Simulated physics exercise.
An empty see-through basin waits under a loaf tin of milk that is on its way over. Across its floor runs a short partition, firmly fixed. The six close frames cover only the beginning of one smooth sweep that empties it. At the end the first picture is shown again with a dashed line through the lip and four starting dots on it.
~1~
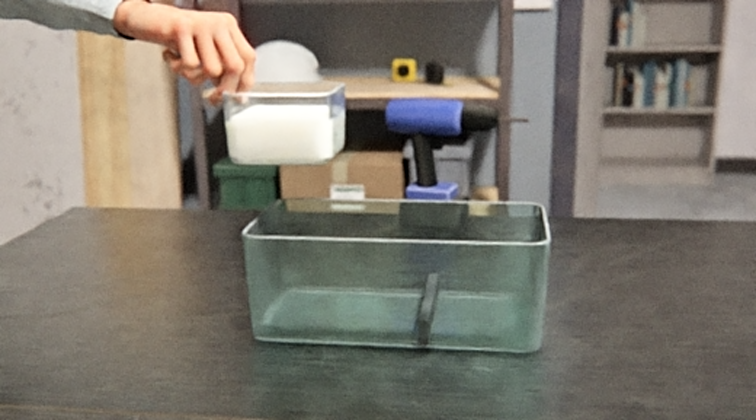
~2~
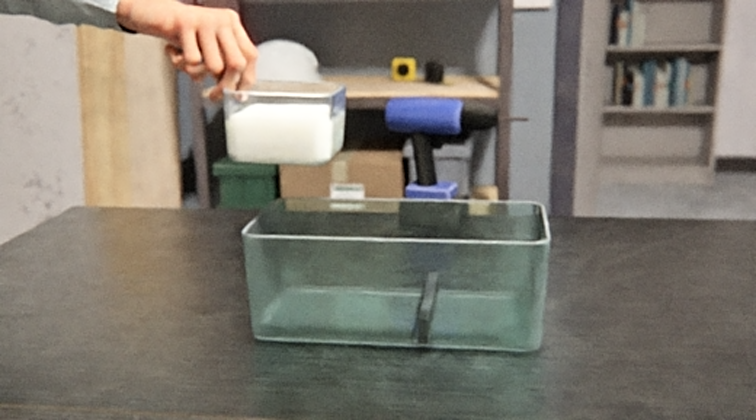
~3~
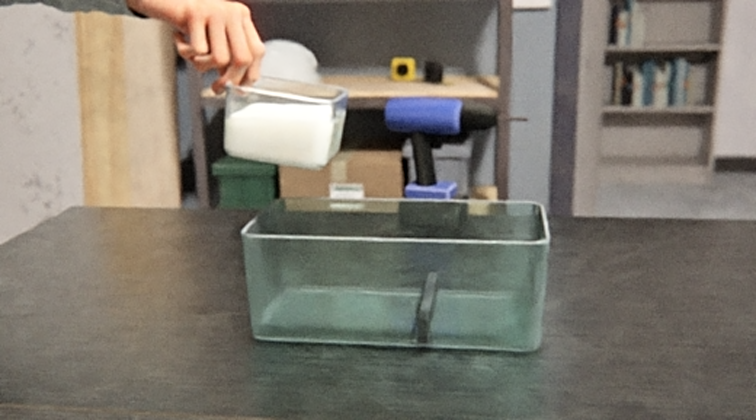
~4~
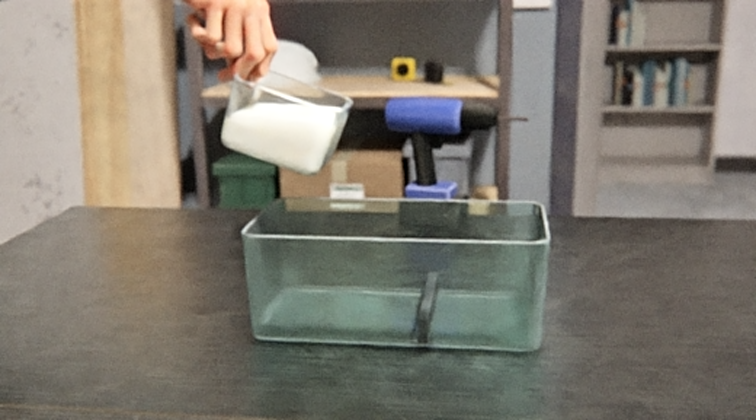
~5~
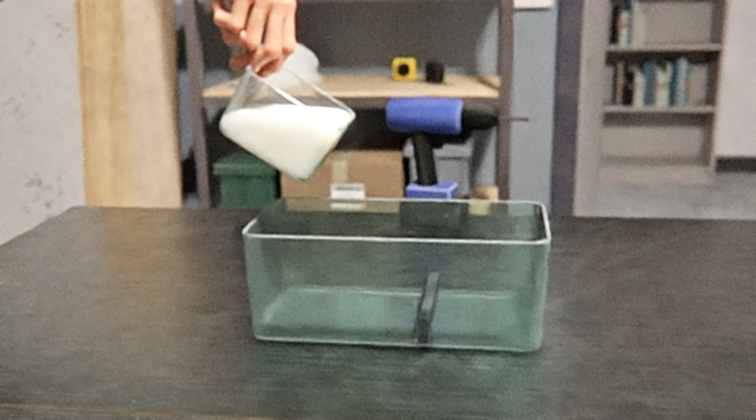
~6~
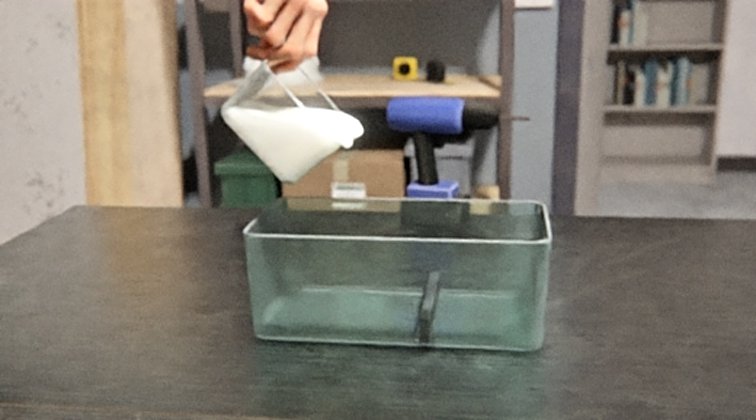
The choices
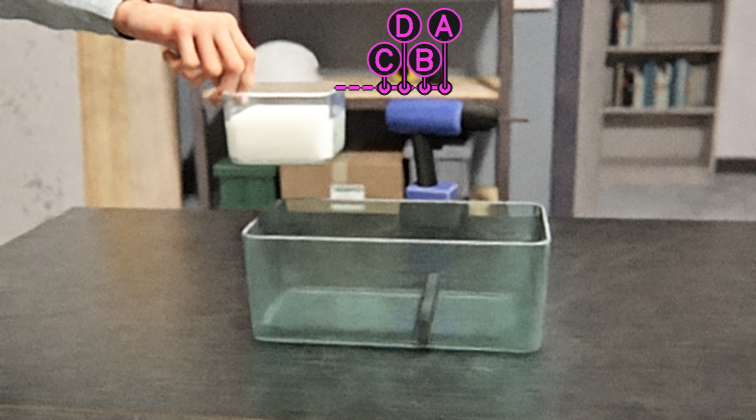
A clear container of milk, held by a hand above an empty see-through basin with a short dark divider, tilted slowly at first, then more steeply to the right, until milk began slipping over its lip.
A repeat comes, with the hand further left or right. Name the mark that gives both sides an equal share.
Use place C.
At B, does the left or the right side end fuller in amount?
The right one.
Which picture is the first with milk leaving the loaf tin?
Picture 6.
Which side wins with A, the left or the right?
More ends on the right.
On the marked copy, A at (444, 87); B at (424, 87); C at (384, 87); D at (404, 87).
With A, about 16 % ends left of the wall and 82 % right of it.
With B, about 20 % ends left of the wall and 79 % right of it.
With C, about 52 % ends left of the wall and 47 % right of it.
With D, about 37 % ends left of the wall and 62 % right of it.
